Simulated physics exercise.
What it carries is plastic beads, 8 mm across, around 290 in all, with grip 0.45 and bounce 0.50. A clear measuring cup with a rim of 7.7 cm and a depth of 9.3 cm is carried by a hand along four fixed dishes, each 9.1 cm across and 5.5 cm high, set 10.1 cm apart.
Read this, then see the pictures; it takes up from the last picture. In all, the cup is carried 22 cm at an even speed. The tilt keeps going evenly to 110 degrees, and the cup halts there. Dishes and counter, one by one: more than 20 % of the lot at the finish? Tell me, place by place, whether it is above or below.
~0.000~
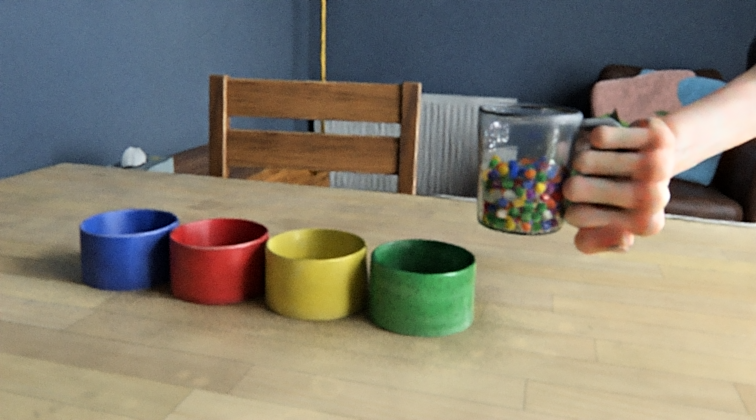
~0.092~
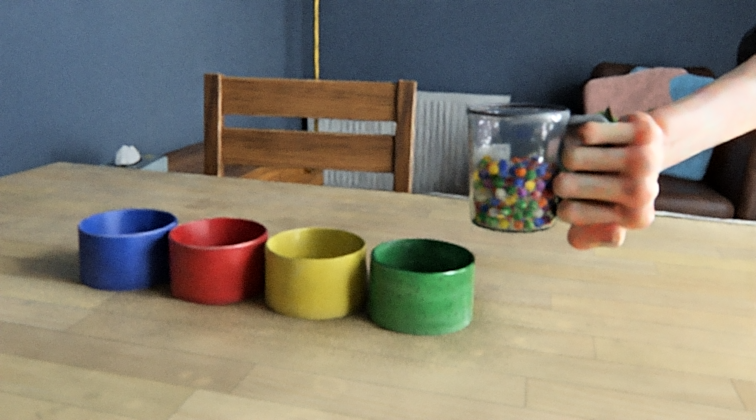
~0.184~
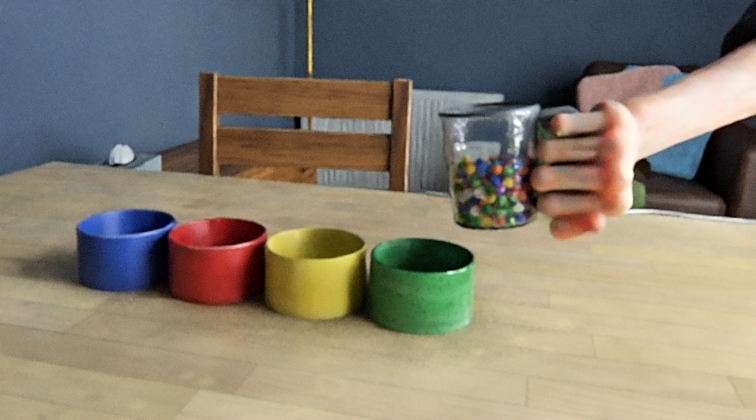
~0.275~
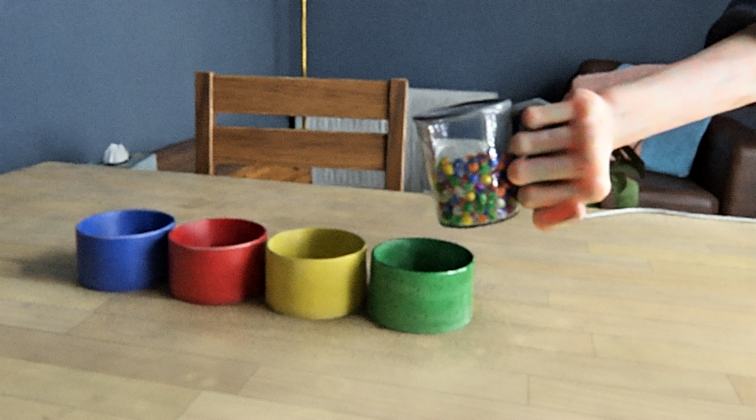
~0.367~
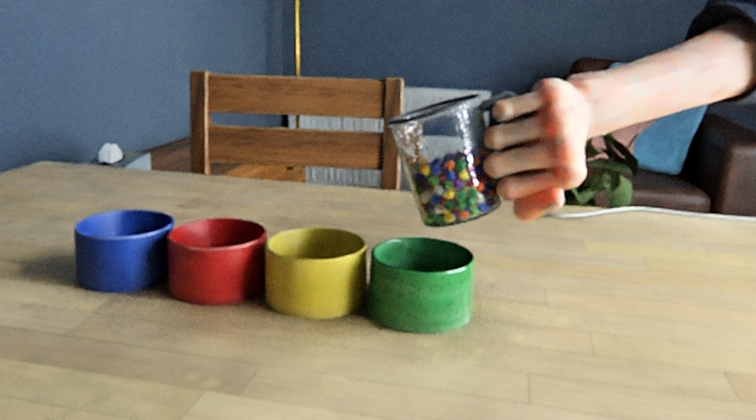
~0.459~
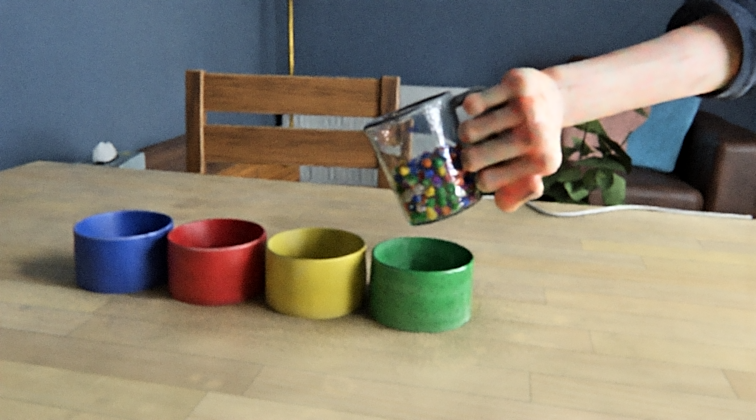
Red: Above the mark; blue: Below the mark; green: Below the mark; yellow: Below the mark; counter: Below the mark.
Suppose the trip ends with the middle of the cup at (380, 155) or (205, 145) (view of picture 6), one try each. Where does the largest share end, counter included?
Yellow, then blue.
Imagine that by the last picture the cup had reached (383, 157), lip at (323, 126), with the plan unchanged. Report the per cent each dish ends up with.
Kept per dish: Red = 100, blue = 0, green = 0, yellow = 0.
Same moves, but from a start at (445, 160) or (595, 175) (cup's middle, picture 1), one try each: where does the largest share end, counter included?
The winner: Blue; yellow.
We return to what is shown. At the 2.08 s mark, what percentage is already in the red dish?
About 60 percent up to now.
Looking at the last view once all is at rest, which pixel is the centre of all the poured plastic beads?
Estimated resting centre: Around (215, 262).
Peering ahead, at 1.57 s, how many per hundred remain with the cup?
100 %.
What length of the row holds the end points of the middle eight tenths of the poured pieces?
It covers some 5 centimetres of the row.
After 1.12 s, tilt 64 degrees; cup holds 100 %.
Then, at 1.57 s, tilt 92 degrees; cup holds 100 %.
Then, at 2.08 s, tilt 110 degrees; cup holds 35 %, red 60 %.
At rest (3.0 s), red 100 %, blue 0 %, green 0 %, yellow 0 %, counter 0 %.
